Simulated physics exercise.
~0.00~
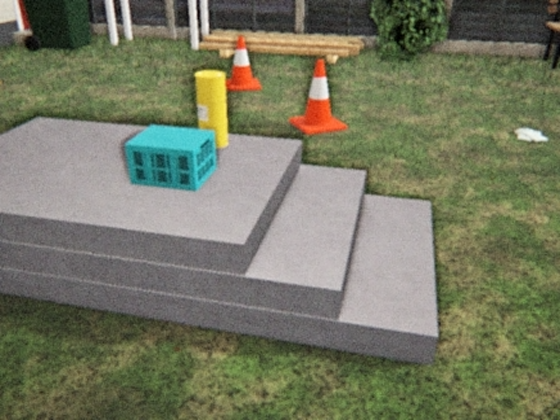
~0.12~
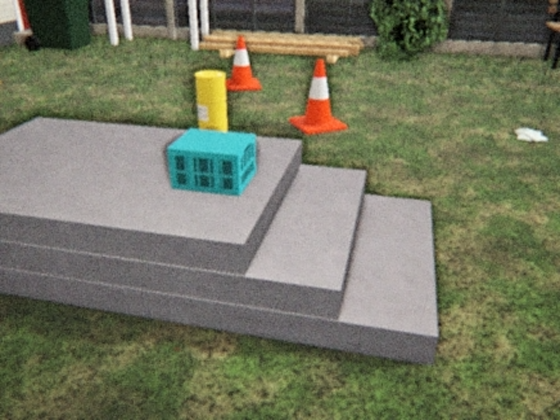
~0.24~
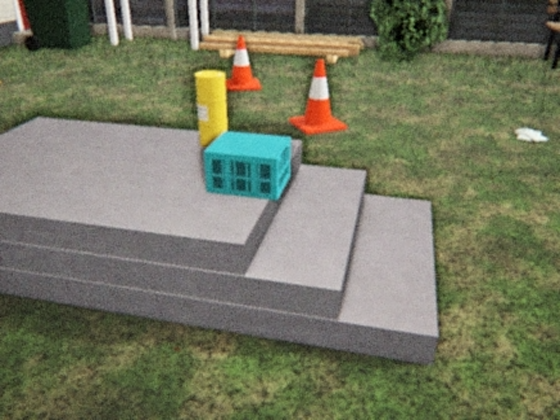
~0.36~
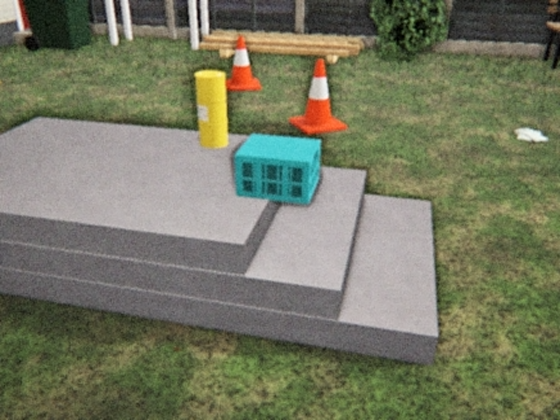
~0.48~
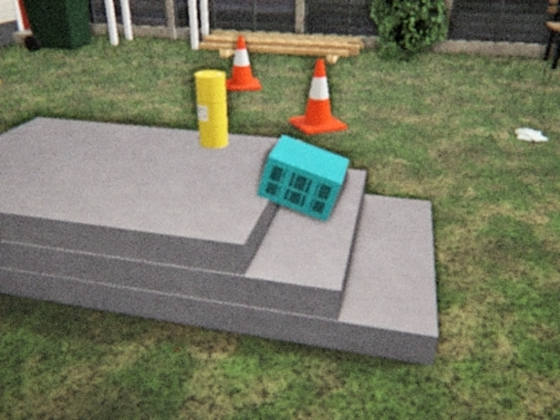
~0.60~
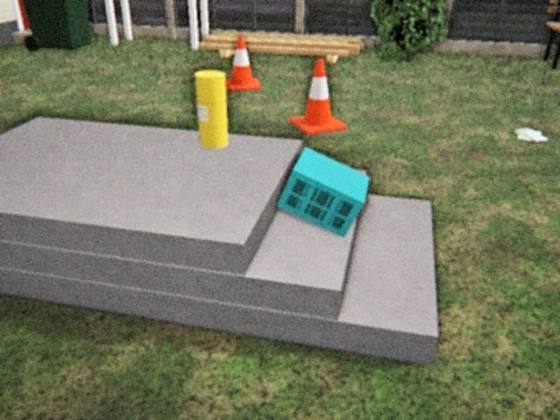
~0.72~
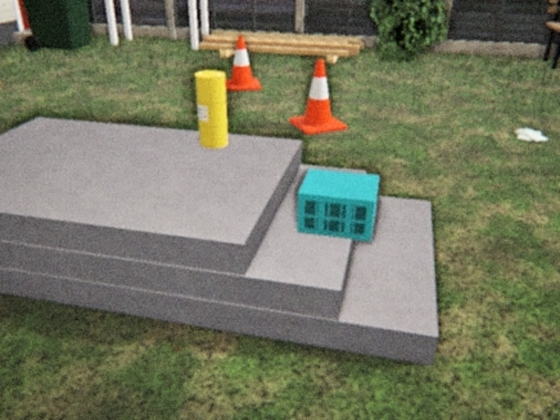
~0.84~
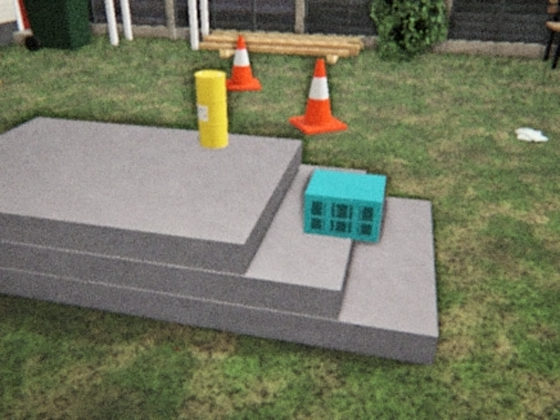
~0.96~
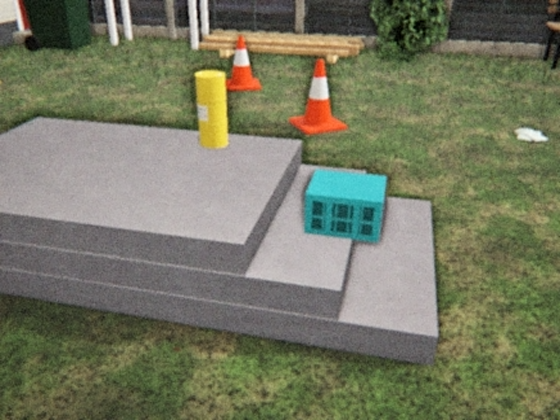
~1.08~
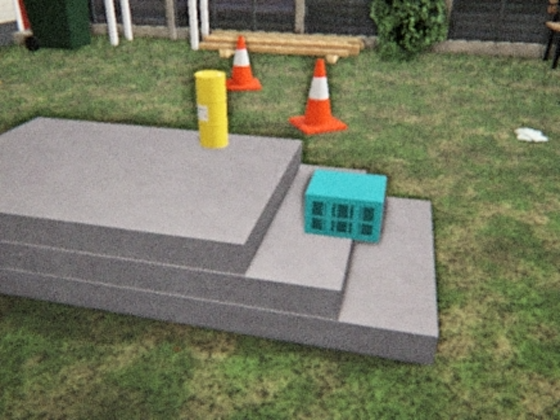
A low grey platform with wide steps going down to the right stands on a patchy lawn, seen from slightly above, with two orange and white cones, some timber and a dark fence behind. A turquoise crate sits on the top level in front of an upright yellow canister. The crate slides right, passing in front of the canister, and moves out over the top edge. It tips down to the right, drops onto the step below and levels out. After edging slightly further right, it stops there, partly overhanging the lowest step, while the canister stays in place.
